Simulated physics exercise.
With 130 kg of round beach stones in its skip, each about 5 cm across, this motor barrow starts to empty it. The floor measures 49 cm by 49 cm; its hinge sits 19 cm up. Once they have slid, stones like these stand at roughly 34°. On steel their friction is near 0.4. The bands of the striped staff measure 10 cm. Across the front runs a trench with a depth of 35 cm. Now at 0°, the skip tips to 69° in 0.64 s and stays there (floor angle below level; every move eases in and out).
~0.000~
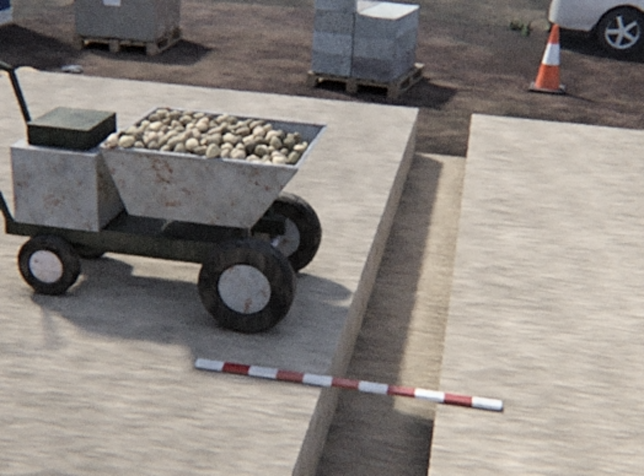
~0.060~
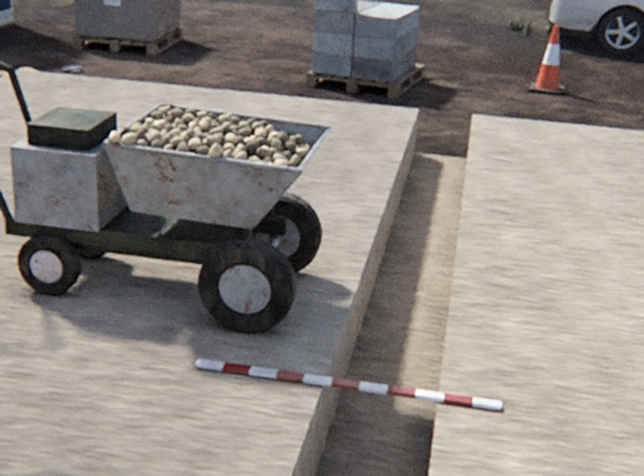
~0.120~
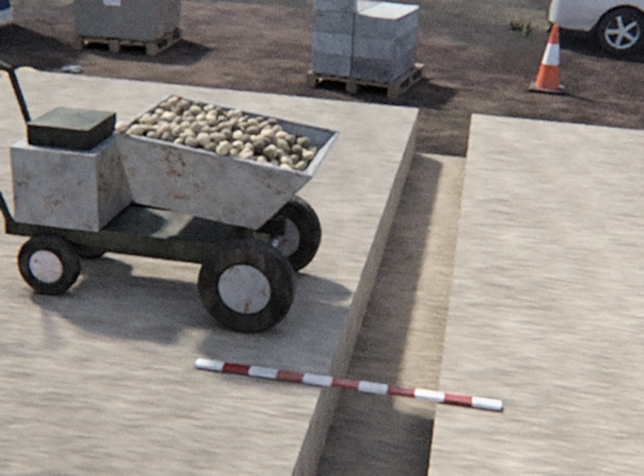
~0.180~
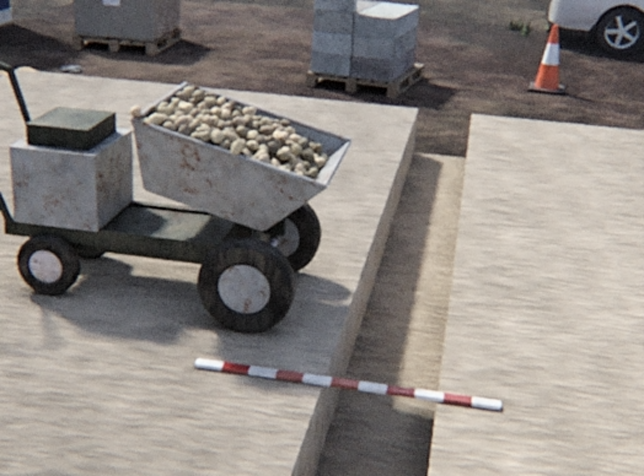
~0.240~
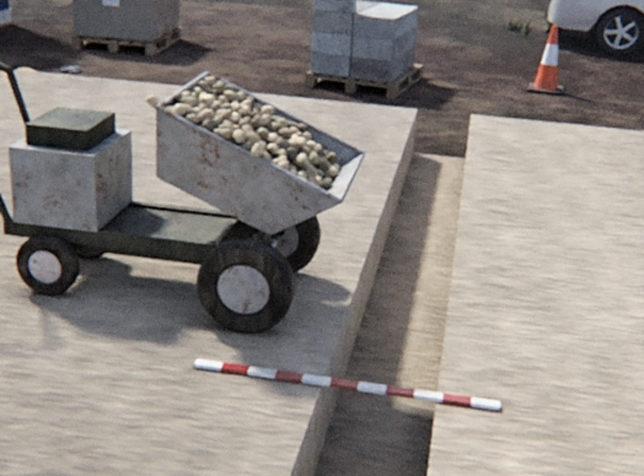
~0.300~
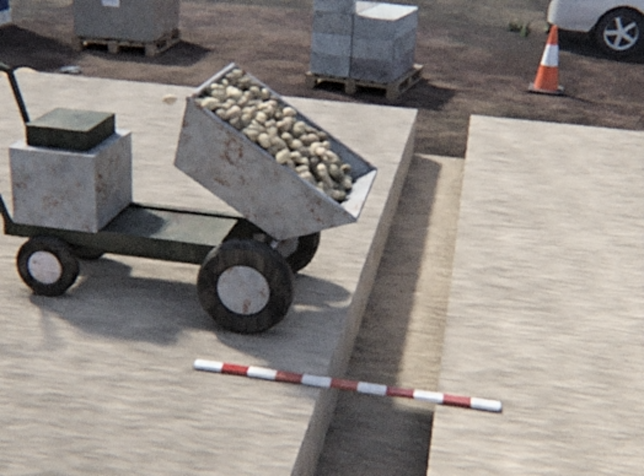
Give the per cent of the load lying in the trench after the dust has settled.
Close to 58 in every hundred.
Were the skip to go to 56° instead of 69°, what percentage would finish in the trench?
Then roughly 40 percent.
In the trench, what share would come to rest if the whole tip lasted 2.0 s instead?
It would come to roughly 80 per cent.
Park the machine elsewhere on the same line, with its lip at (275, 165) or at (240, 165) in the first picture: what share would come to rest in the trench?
First some 75, then 95 per cent.
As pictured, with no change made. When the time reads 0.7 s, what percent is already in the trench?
About 25%.
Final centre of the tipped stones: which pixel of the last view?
At about pixel (434, 370) in the last view.
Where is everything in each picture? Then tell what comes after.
The skip is at 0°, its lip at (297, 169); the top of the load is at (219, 127), in the first frame.
Lip at (301, 171), floor tilted 2°, highest stones at (197, 122); the stones move at 0.4 m/s on average, in the second frame.
The skip is at 6°, its lip at (312, 177); the top of the load is at (184, 111); the stones move at 0.8 m/s on average, in the third frame.
Lip at (326, 187), floor tilted 13°, highest stones at (191, 100); the stones move at 1.1 m/s on average, in the fourth frame.
The skip is at 22°, its lip at (341, 202); the top of the load is at (207, 91); the stones move at 1.3 m/s on average, in the fifth frame.
The skip is at 31°, its lip at (357, 221); the top of the load is at (233, 85); the stones move at 1.4 m/s on average, in the sixth frame.
After 0.5 s the floor is at 58°; 100 % in the skip; the foremost stones are at (382, 238).
After 0.7 s the floor is at 69°; 64 % in the skip, 23 % in the trench, 14 % past the trench; the foremost stones are at (487, 328).
After 1.1 s the floor is at 69°; 21 % in the skip, 37 % in the trench, 42 % past the trench; the foremost stones are past the picture's edge.
After 3.0 s the floor is at 69°; 0 % in the skip, 58 % in the trench, 42 % past the trench; the foremost stones are past the picture's edge.
